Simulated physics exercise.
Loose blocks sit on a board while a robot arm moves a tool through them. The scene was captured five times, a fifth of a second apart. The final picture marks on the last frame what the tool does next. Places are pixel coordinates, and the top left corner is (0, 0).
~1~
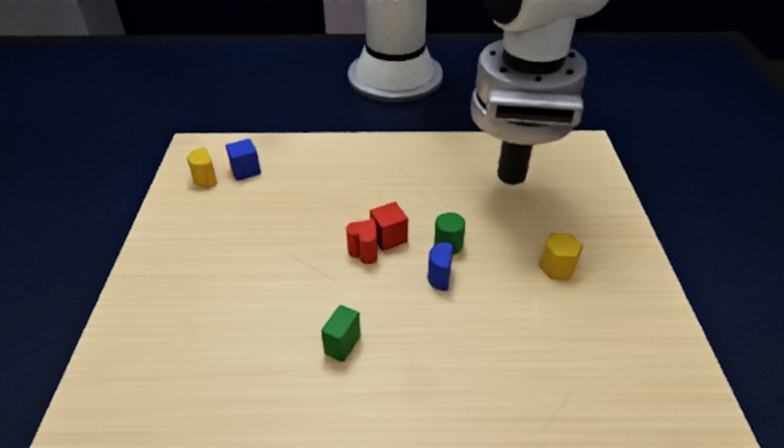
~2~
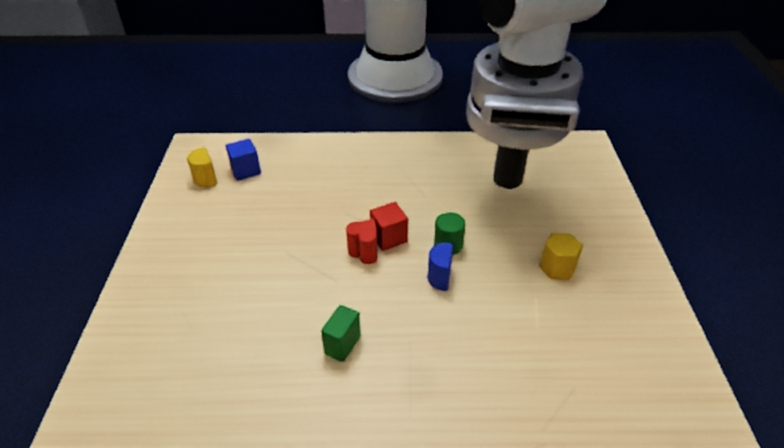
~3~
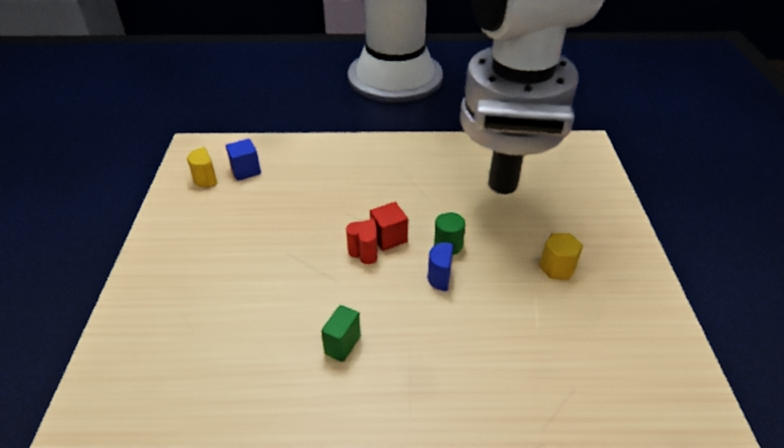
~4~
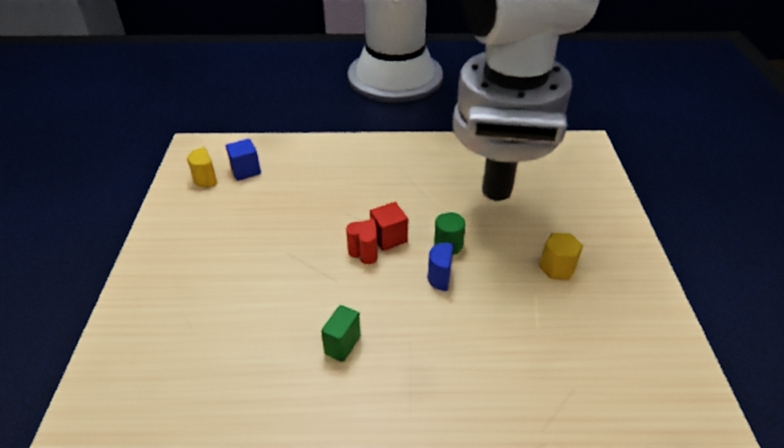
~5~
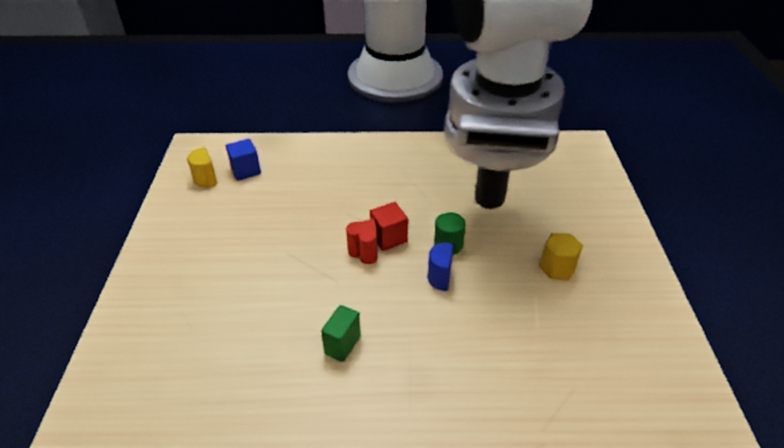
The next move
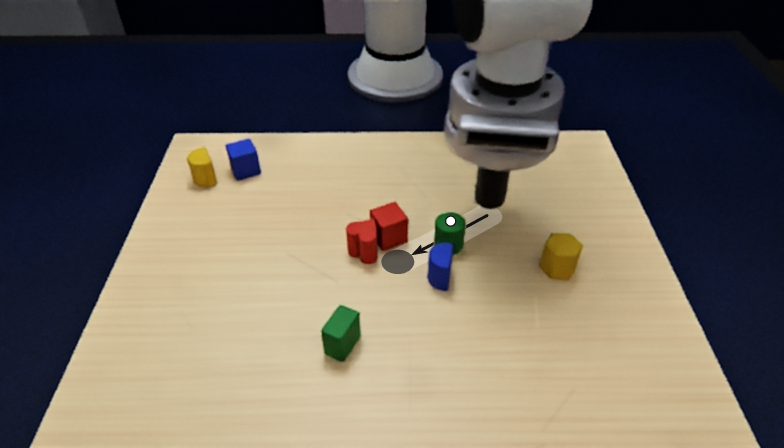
Robot arm with a dark cylindrical tool moving slightly left and nearer over a wooden board, the scattered coloured blocks staying still.
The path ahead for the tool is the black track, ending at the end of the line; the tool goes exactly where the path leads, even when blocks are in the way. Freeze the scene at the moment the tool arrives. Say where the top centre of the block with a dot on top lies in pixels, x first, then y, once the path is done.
About (408, 262).
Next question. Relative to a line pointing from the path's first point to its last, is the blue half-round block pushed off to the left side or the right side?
Moves left.
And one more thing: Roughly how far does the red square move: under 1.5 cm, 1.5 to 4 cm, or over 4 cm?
It gets moved under 1.5 cm.
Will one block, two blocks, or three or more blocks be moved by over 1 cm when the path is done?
Looking at the path, I think two of the blocks end up more than 1 cm away.
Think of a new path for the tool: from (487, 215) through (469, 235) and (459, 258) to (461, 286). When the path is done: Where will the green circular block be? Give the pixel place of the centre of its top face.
Located at (428, 236).
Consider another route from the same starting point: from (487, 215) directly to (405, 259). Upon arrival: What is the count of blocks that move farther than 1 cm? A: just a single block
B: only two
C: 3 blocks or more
The answer is B.
The drawn path runs from (487, 215) to (398, 262); the dot is on the green circular block.
The first path, step by step. One third of the way, tool (461, 215); green circular block (446, 225).
Two thirds of the way, tool (430, 230); blue half-round block (440, 265), turned 20° anticlockwise; green circular block (423, 245).
At the end, tool (398, 246); red square not moved; blue half-round block (440, 269), turned 30° anticlockwise; green circular block (408, 262).
